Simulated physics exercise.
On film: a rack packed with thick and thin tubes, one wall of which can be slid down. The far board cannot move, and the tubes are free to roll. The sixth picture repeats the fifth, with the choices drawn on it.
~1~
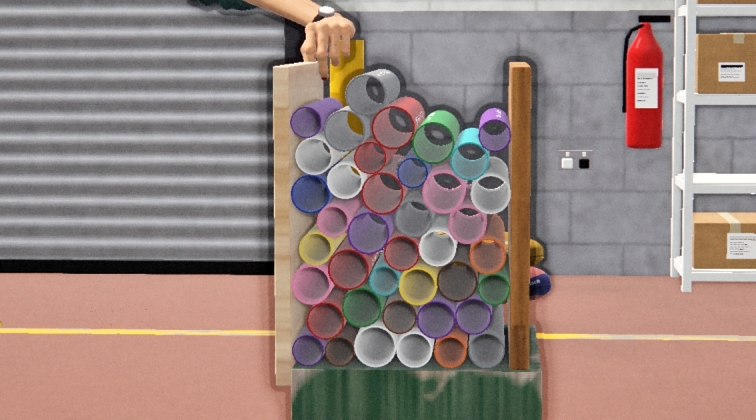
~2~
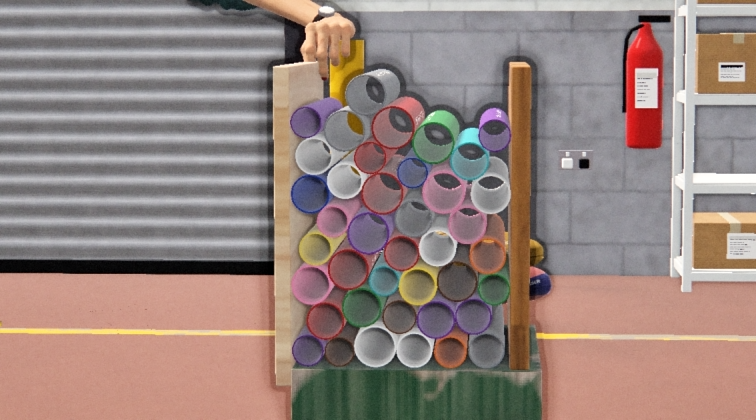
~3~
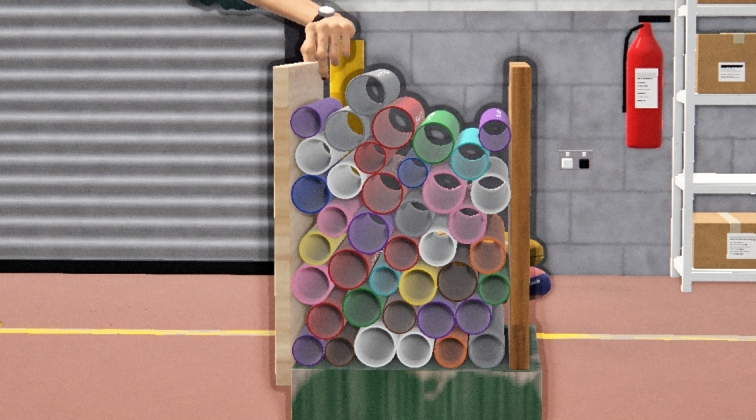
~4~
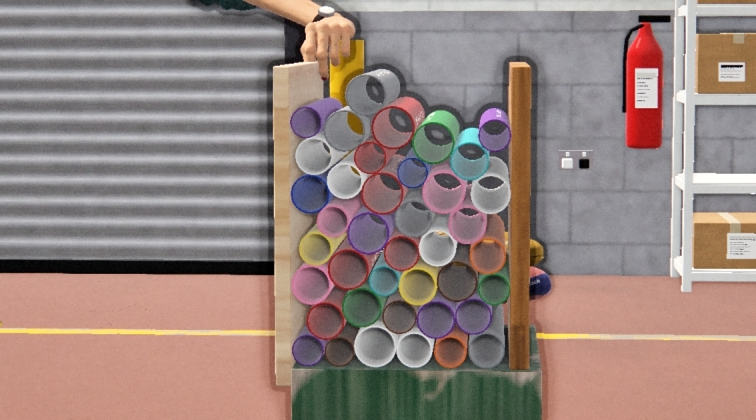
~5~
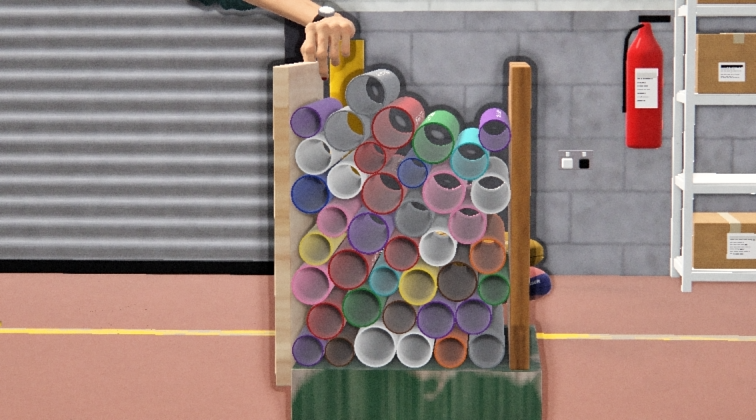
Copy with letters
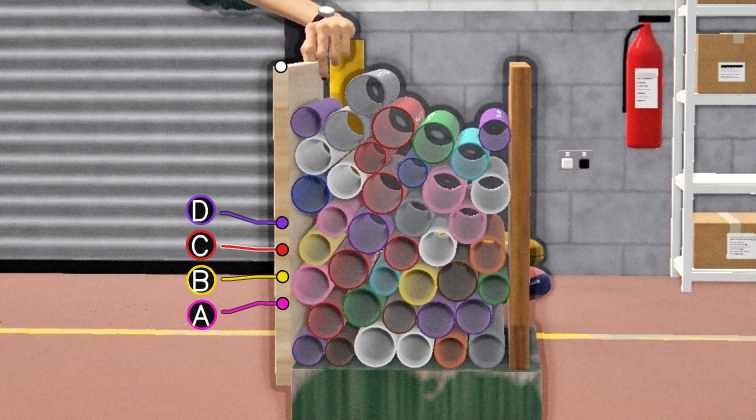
A hand wearing a wristwatch held a yellow object at the top of a rack packed with thick and thin colourful tubes between two upright boards, and nothing visibly moved.
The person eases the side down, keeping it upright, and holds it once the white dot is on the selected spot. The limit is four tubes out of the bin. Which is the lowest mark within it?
At most to D.
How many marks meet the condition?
One of them.
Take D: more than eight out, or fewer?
It loses fewer than eight.
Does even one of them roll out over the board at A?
Yes, at A.
On the marked copy, A at (283, 303); B at (283, 277); C at (282, 250); D at (282, 223); the white dot at (281, 66).
Following D. Soon after the start, top of the board (290, 134).
Later, top of the board (291, 209).
In the end, top of the board (291, 222), two out over the board.
As for the rest, A more than four out over the board; B more than four out over the board; C more than four out over the board.
